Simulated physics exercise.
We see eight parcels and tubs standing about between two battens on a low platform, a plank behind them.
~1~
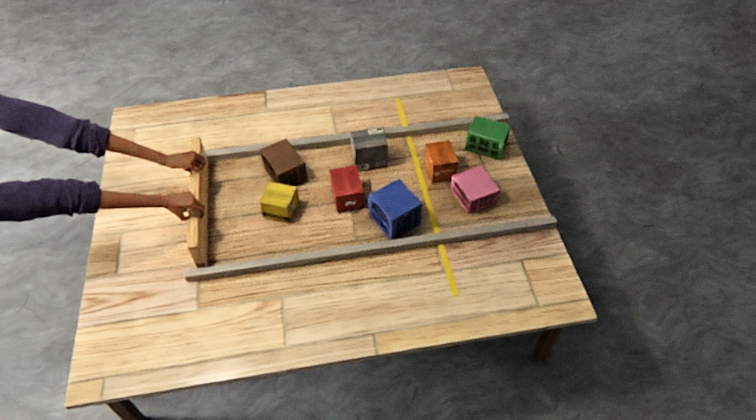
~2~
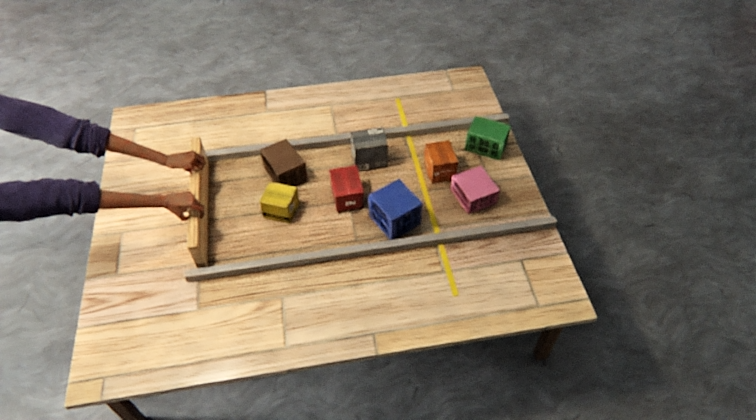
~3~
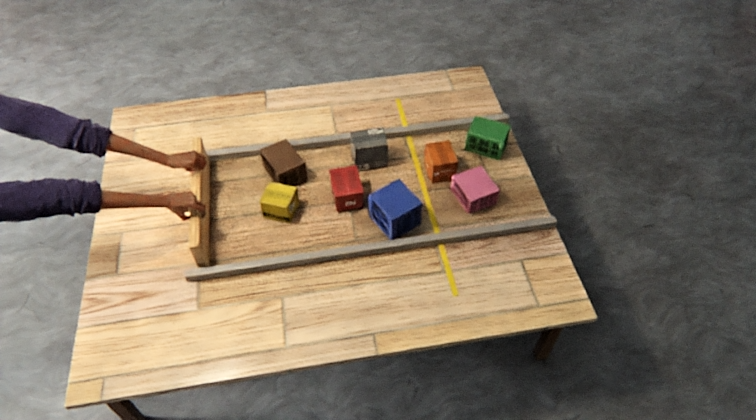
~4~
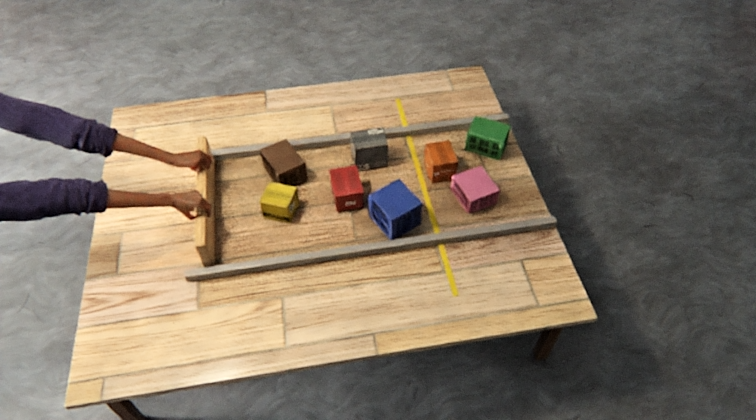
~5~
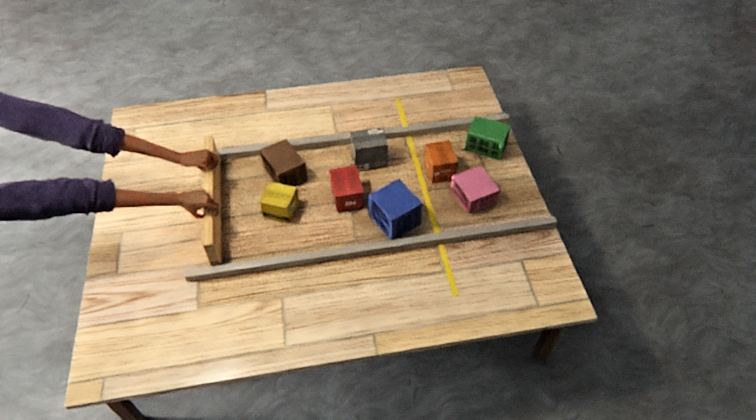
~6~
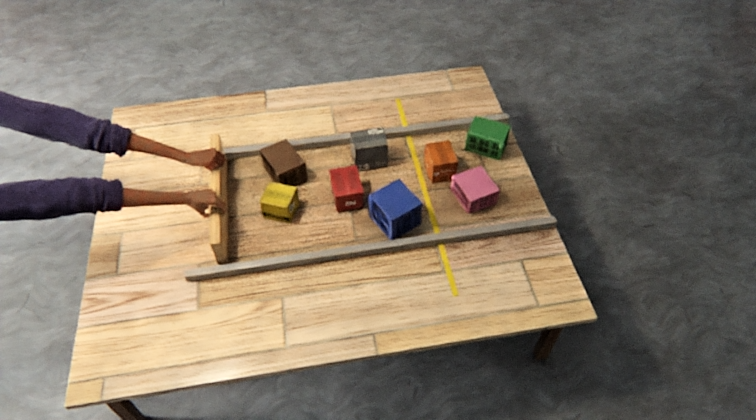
To begin with, two hands hold an upright plank at the left end of two rails on a wooden platform, with eight coloured boxes and crates scattered between the rails and a yellow line. The hands then slide the plank slowly a short way right, while the boxes stay still, untouched.
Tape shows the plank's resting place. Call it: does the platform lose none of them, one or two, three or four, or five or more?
It loses none.
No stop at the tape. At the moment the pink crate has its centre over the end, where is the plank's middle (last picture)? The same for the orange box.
Approx. (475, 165) for the first, approx. (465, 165) for the second.
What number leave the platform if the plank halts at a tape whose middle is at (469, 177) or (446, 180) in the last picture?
First 2, second 0.
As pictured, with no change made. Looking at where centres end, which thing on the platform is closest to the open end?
Answer: The green crate.
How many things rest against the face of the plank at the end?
It ends up touching 3.
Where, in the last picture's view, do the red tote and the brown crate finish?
In the last picture, roughly (464, 173) and (430, 149).
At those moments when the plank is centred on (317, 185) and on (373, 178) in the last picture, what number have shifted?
Answer - first 3, then 6.
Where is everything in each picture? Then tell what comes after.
Green crate (488, 138); pink crate (475, 190); orange box (440, 162); plank (199, 201); tape (423, 183), in the first frame.
Pink crate (475, 190); brown crate (284, 165), in the second frame.
Orange box (440, 162); yellow parcel (280, 203), in the third frame.
Green crate (488, 138); grey parcel (369, 150), in the fourth frame.
Pink crate (475, 190); blue crate (395, 210), in the fifth frame.
Green crate (488, 138); pink crate (475, 190); orange box (440, 162); plank (219, 198); tape (423, 183), in the sixth frame.
Soon after, none off yet; green crate at rest near (488, 138); pink crate at rest near (475, 190); orange box at rest near (440, 162).
In the end, the number that fall off is zero.
